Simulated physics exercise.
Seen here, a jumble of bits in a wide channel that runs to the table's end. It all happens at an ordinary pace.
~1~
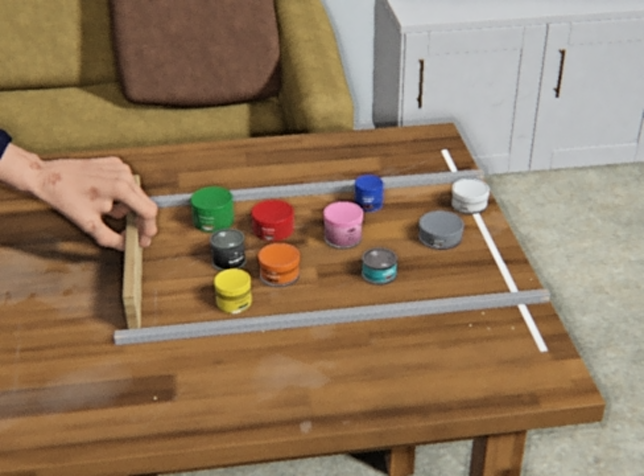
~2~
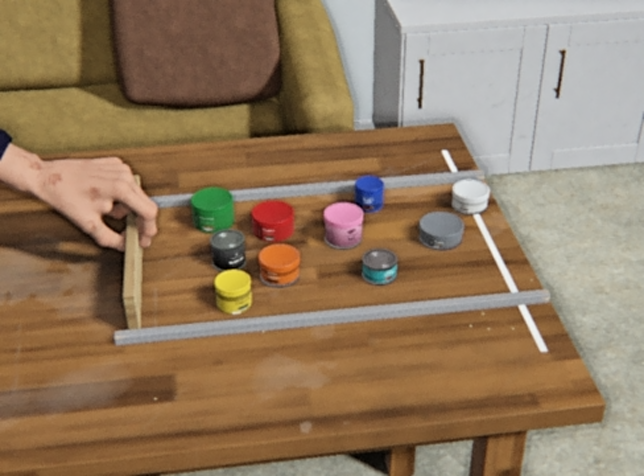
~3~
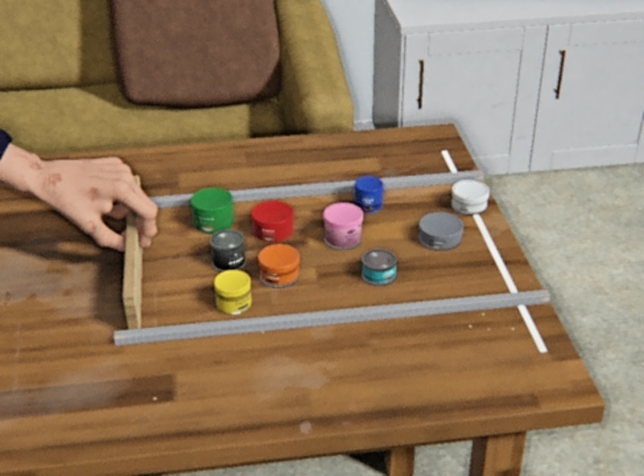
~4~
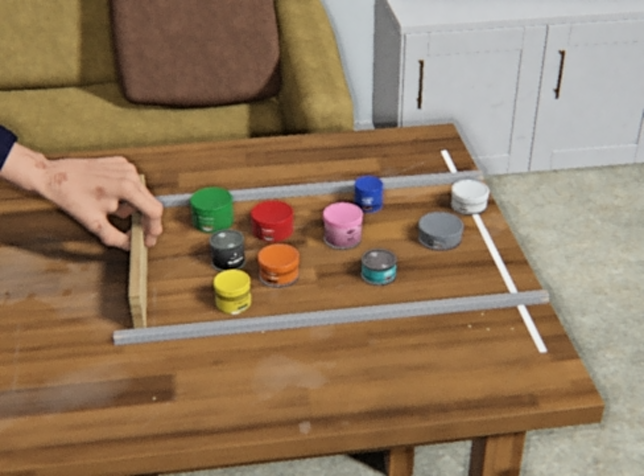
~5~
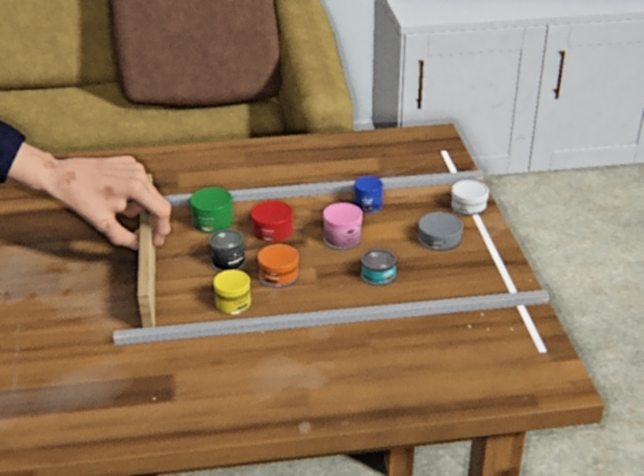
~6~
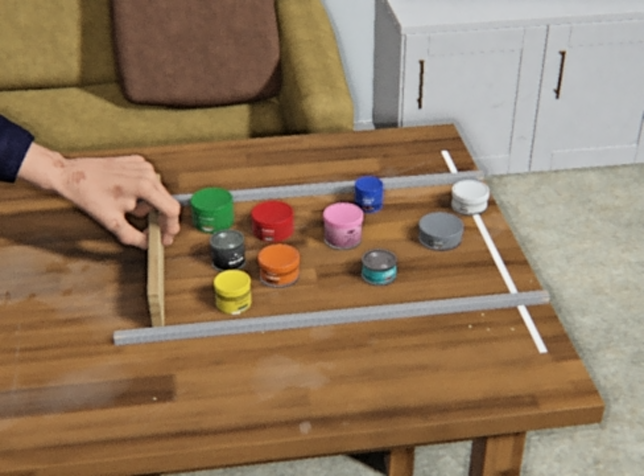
At first, a hand holds a wooden board upright at the left end of a channel between two grey strips on a wooden table, with colourful little pots scattered inside. Then the hand slides the board slightly right, toward the green and yellow pots, while all the pots stay still.
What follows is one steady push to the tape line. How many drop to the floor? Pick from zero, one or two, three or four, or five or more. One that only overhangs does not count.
The number that fall off is five or more.
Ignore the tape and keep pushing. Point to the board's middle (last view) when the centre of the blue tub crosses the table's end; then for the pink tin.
For the blue tub at (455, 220), for the pink tin at (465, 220).
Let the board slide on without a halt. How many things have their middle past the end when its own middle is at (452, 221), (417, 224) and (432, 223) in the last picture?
The counts: 2, 0 and 1.
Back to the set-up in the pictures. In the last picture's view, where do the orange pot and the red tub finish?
The orange pot stops around (518, 249); the red tub around (497, 207).
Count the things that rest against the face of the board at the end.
That makes 5.
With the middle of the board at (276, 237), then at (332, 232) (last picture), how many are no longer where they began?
First 6, then 8.
Soon after, none off yet; white tin at rest near (470, 198); grey pot at rest near (441, 232); blue tub at rest near (369, 195).
Then, none off yet; white tin at rest near (470, 198); grey pot at rest near (441, 232); blue tub moved about its own width near (388, 193).
Further on, none off yet; white tin moved about its own width near (492, 199); grey pot moved well along near (516, 225); blue tub moved well along near (464, 187).
At rest, the number that fall off is five or more; fallen, pink tin, turquoise pot, blue tub, grey pot and white tin.
